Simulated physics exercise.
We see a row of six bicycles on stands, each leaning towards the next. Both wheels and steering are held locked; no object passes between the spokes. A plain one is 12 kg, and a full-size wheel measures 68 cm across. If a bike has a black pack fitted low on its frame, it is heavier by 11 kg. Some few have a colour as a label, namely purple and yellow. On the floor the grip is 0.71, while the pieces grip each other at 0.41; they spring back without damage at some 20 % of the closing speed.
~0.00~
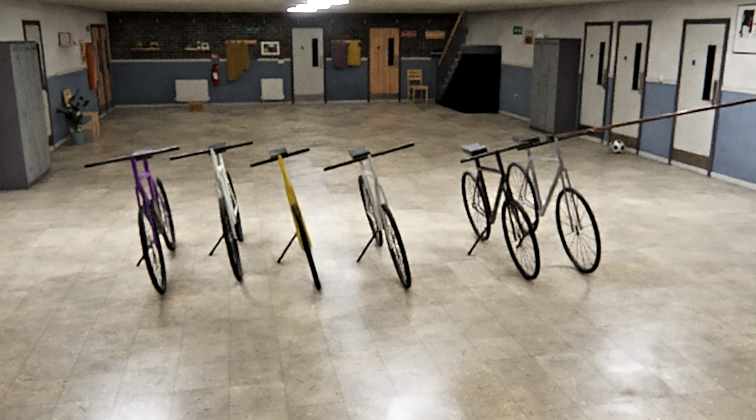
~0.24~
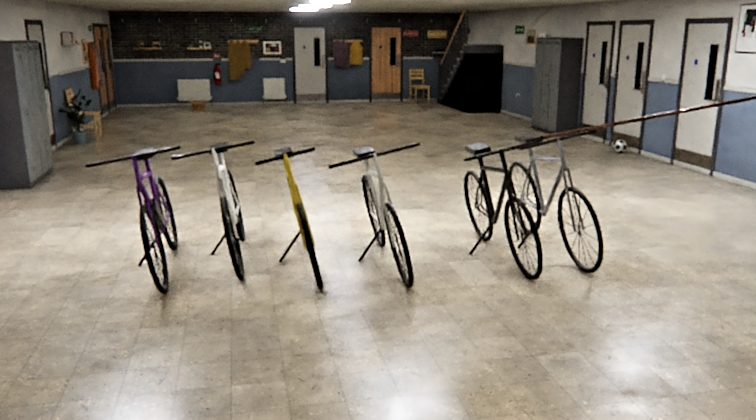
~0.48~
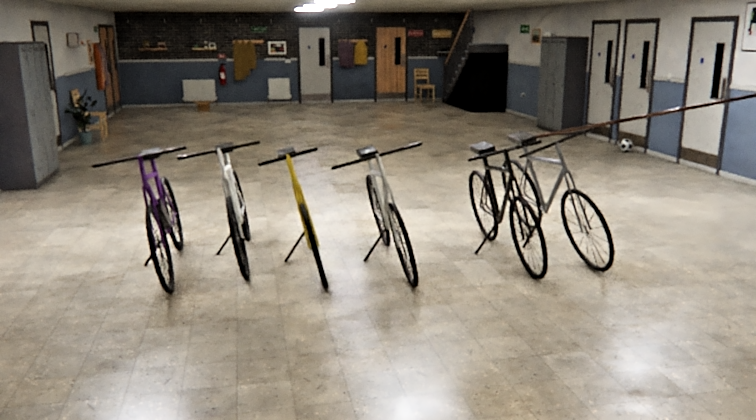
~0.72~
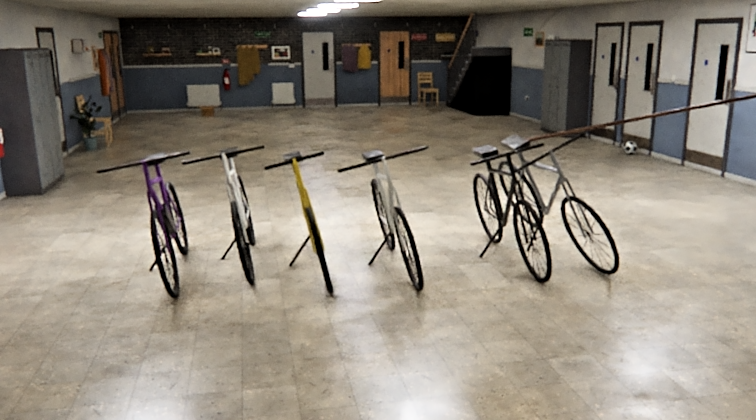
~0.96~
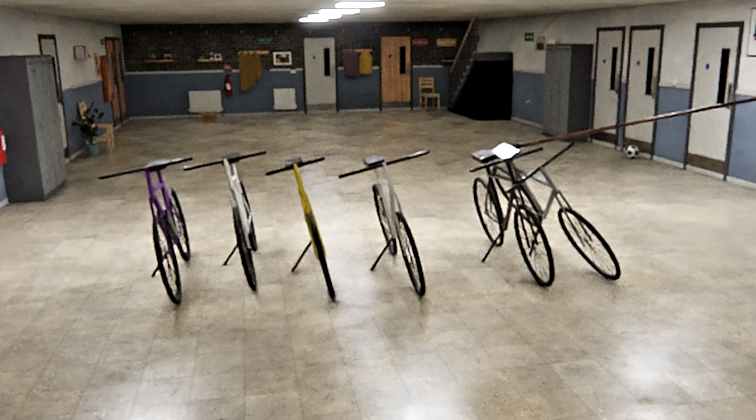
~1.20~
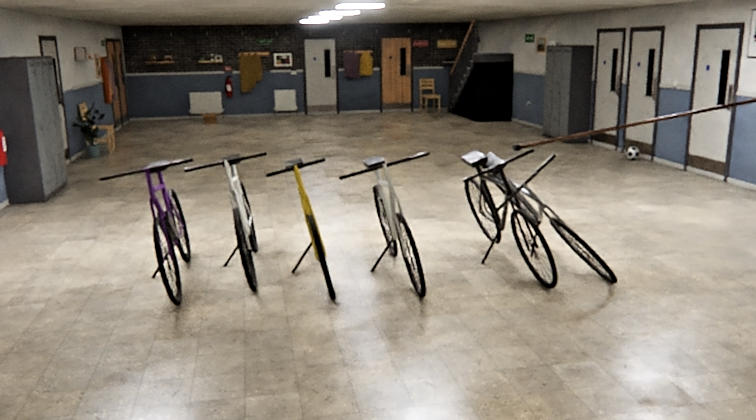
At the start, six bicycles stand in a row on a hall floor, with a long pole reaching in from the right. The pole pushes the rightmost bicycle, which tilts left towards its neighbour, then leans further after the pole stops, while the four on the left stay upright.
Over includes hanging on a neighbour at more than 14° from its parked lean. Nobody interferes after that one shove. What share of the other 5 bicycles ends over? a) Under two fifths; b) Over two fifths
Answer: B.
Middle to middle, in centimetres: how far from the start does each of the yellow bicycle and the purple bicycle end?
Distance from start in cm - yellow 40, purple 10.
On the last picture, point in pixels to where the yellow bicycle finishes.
In the final picture its centre lies roughly at (256, 240).
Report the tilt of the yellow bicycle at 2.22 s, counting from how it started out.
Near 5 degrees from where it started.
After 1.56 s, 1 of the 5 other bicycles over.
After 2.22 s, 2 of the 5 other bicycles over; yellow bicycle leaning 6°.
After 2.88 s, 4 of the 5 other bicycles over; yellow bicycle leaning 48°; purple bicycle leaning 4°.
At rest (3.6 s), 5 of the 5 other bicycles over; yellow bicycle leaning 52°; purple bicycle leaning 15°. That is 100 per cent. Not one is left standing. As the last picture would show them, middles, yellow bicycle near (256, 240), purple bicycle near (151, 220).
